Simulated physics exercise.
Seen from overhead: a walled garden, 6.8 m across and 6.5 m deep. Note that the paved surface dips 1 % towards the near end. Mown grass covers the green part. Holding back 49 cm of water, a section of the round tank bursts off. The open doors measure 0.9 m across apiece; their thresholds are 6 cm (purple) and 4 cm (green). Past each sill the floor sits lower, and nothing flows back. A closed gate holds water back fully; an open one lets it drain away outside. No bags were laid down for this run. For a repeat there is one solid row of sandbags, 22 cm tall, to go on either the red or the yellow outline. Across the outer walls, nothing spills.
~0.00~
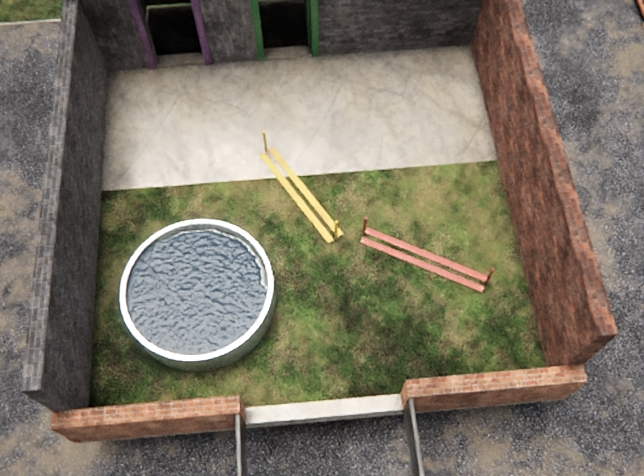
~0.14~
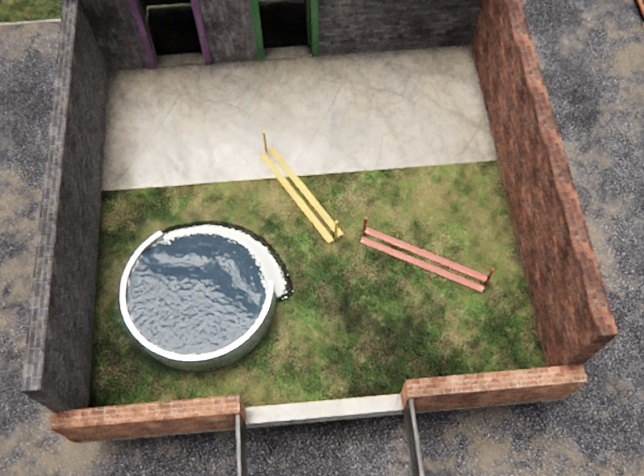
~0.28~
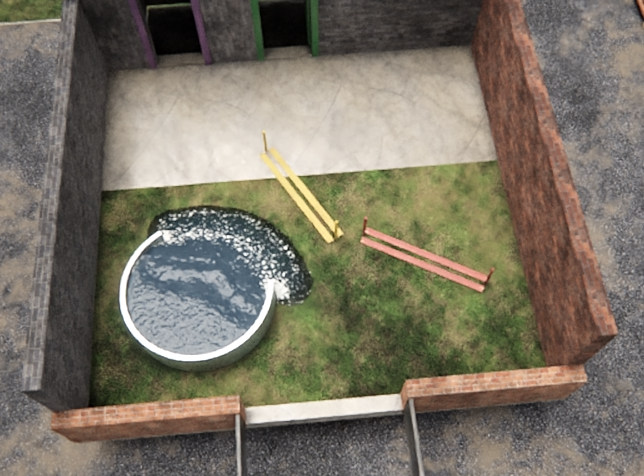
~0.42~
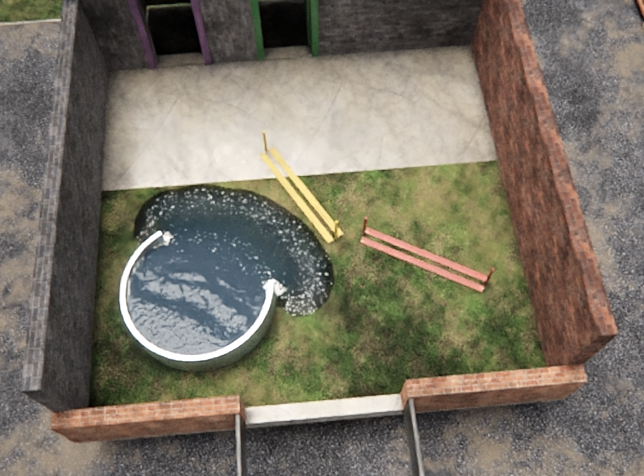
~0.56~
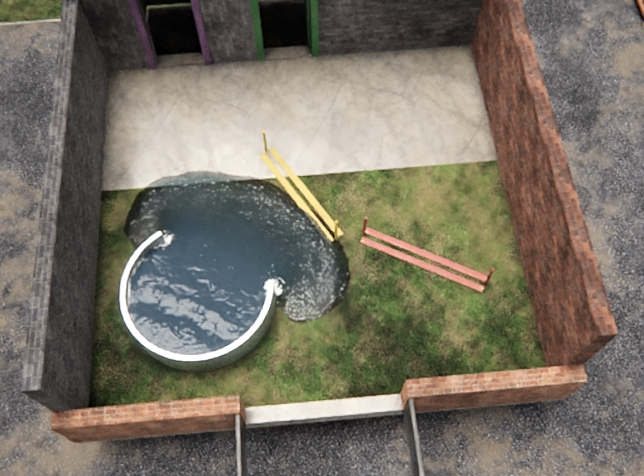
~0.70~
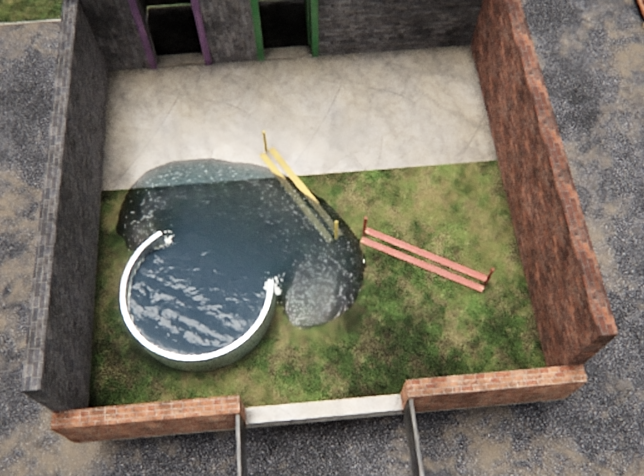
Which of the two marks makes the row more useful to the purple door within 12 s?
The red mark does.
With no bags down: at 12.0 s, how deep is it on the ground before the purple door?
Depth reading: Near 0.5 cm.
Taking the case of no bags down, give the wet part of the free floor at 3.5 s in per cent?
Roughly 75 percent.
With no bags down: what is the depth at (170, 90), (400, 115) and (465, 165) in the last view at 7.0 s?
Depths in turn: Around 4 cm, 6 cm, 7 cm.
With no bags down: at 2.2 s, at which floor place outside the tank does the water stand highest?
Around (242, 242).
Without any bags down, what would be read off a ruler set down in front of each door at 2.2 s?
Reading (cm) - purple: 4; green: 0.
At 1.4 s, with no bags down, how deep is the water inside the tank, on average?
26 cm.
After 1.4 s water covers 30 % of the floor and is deepest (17 cm) near (242, 242) in the run without bags; in at the purple door, 0 L with no bags, 0 L with the row on red, 0 L on yellow.
After 2.2 s water covers 55 % of the floor and is deepest (13 cm) near (242, 242) in the run without bags; in at the purple door, 0 L with no bags, 0 L with the row on red, 0 L on yellow.
After 3.5 s water covers 75 % of the floor and is deepest (14 cm) near (311, 56) in the run without bags; in at the purple door, 11 L with no bags, 13 L with the row on red, 43 L on yellow.
After 7.0 s water covers 90 % of the floor and is deepest (7 cm) near (429, 180) in the run without bags; in at the purple door, 22 L with no bags, 25 L with the row on red, 83 L on yellow.
After 12.0 s water covers 90 % of the floor and is deepest (8 cm) near (467, 387) in the run without bags; in at the purple door, 22 L with no bags, 25 L with the row on red, 83 L on yellow.
